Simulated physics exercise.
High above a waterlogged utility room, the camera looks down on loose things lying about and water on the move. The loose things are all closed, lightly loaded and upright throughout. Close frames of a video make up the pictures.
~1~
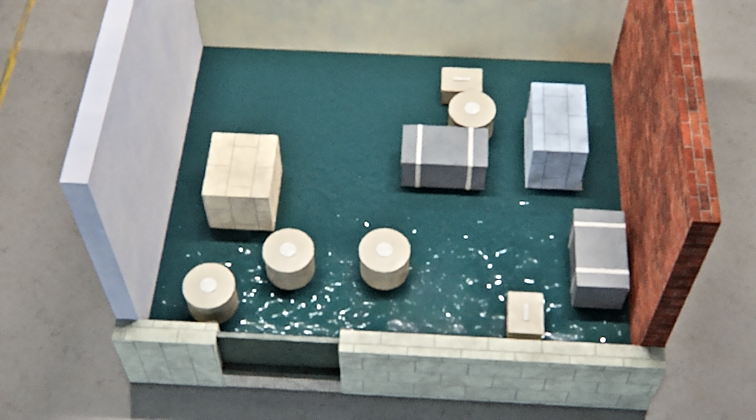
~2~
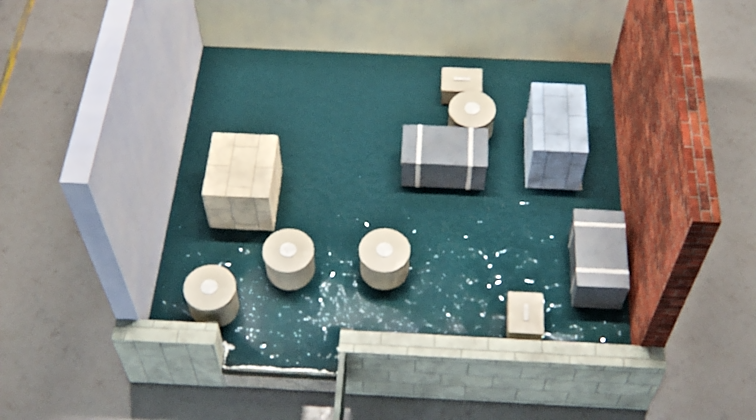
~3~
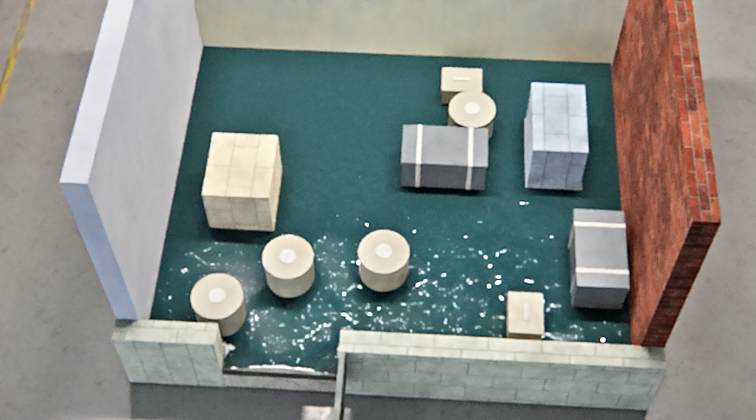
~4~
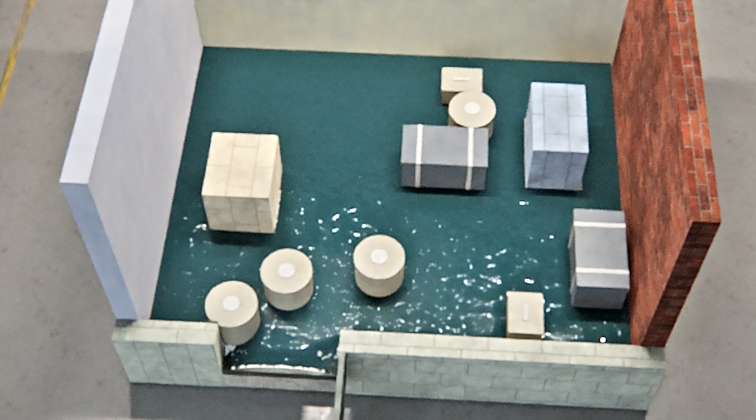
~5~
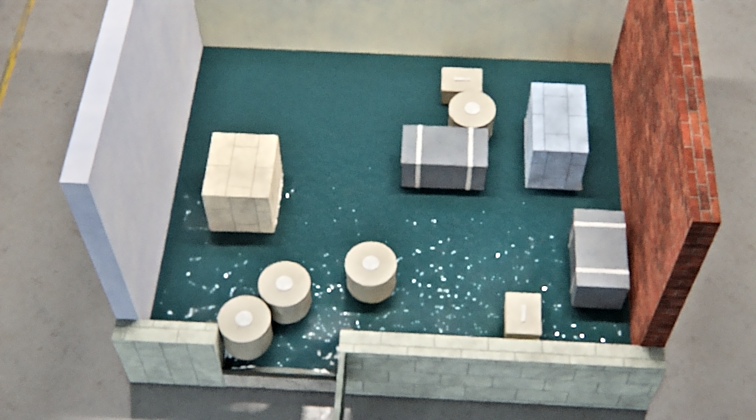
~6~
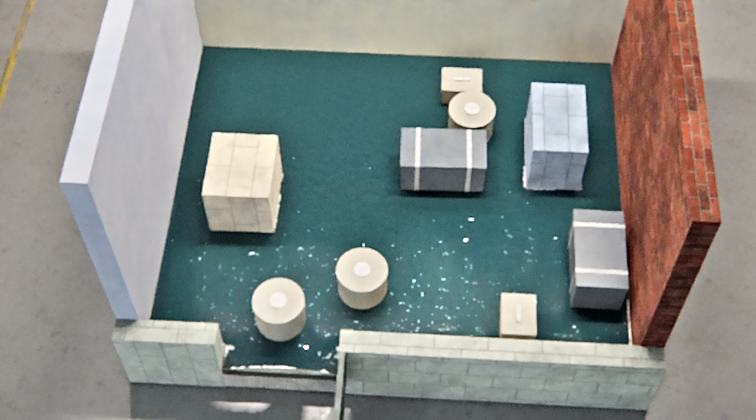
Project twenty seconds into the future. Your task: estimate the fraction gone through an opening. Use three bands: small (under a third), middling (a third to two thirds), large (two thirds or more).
Middling.
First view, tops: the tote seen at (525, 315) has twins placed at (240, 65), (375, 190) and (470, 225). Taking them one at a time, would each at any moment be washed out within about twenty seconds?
The first remains behind, the second departs, the third departs.
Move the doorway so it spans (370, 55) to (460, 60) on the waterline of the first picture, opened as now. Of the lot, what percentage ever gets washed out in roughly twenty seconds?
My estimate is some 40 percent.
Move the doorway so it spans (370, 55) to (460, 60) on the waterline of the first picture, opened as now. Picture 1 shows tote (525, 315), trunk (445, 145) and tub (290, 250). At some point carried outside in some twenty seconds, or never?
Remains, escapes, remains.
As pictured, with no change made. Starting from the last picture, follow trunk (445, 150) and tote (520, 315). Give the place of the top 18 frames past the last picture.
Around (396, 208) for the first and around (401, 320) for the second.
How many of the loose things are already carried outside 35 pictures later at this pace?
That comes to 5.
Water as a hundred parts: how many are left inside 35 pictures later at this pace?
Close to 54 per cent, I think.
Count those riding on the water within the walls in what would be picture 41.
3 in all.
A moment on, 3 of 8 are out; 5 afloat.
Next, 3 of 8 are out; 5 afloat.
Later, 5 of 8 are out; 3 afloat.
In the end, 5 of 8 are out; 3 afloat.
